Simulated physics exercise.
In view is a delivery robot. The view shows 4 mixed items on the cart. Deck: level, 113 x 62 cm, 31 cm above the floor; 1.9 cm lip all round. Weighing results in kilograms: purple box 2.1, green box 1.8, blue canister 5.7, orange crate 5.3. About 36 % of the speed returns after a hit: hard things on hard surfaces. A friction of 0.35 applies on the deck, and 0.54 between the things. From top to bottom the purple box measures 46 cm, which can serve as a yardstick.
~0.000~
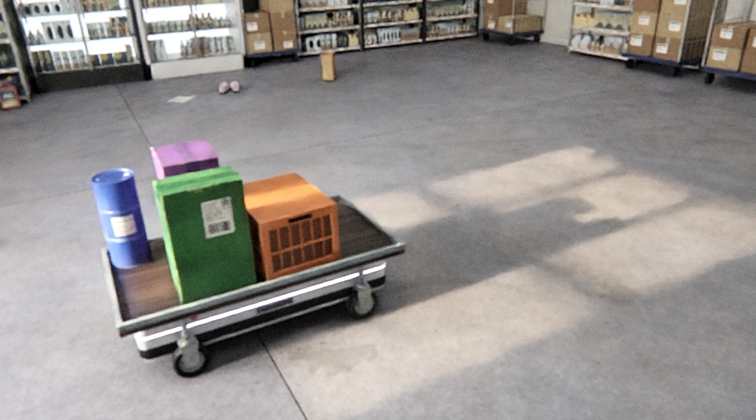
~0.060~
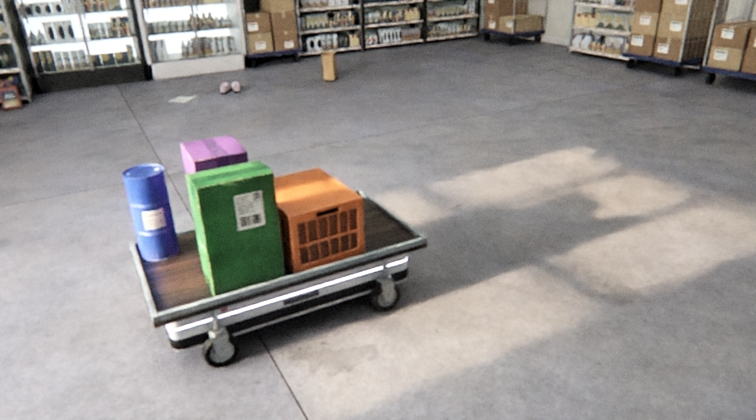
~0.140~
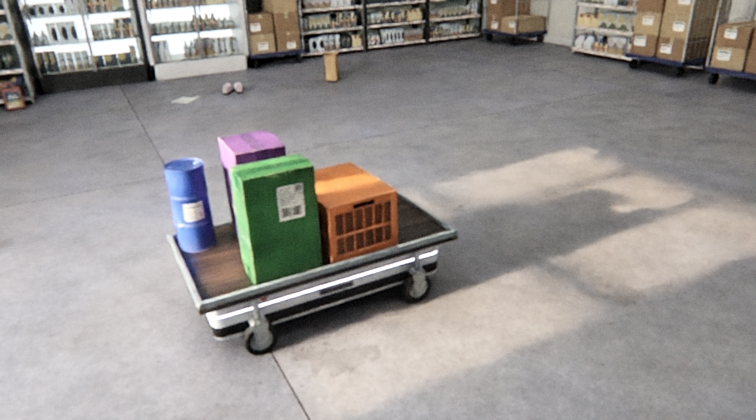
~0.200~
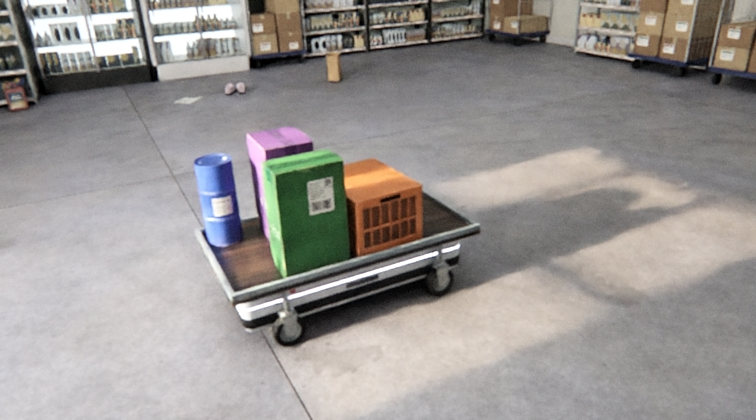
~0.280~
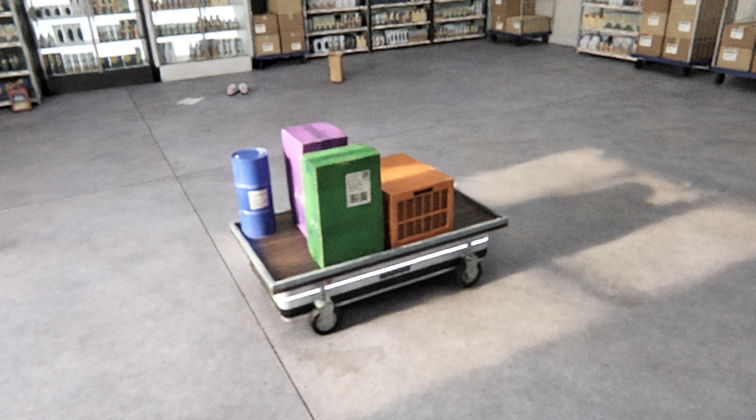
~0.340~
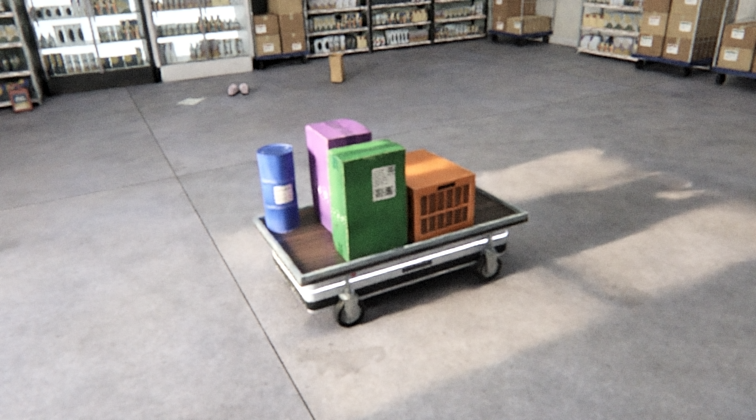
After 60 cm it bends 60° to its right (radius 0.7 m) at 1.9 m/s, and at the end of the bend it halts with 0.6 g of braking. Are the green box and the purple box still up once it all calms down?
The green box is going to stay vertical; the purple box is going to keel over.
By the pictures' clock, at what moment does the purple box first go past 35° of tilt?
That comes at close to 0.9 seconds.
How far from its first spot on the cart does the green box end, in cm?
Roughly 20 cm.
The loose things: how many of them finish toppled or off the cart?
The tally is 2.
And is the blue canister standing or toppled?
In the last frame the blue canister does not stay up.
After 0.74 s, cart 141 cm along, turned 53°; purple box 17° off upright near (521, 161); green box moved 16 cm near (499, 190); blue canister 32° off upright.
After 1.14 s, cart 193 cm along, turned 60°; purple box and blue canister now off the cart; green box moved 17 cm near (634, 215); orange crate moved 19 cm.
In the end (1.8 s), off the cart and tipped over, purple box and blue canister; not toppled but over 10 cm from the start, green box and orange crate. In the last view, green box near (666, 221).
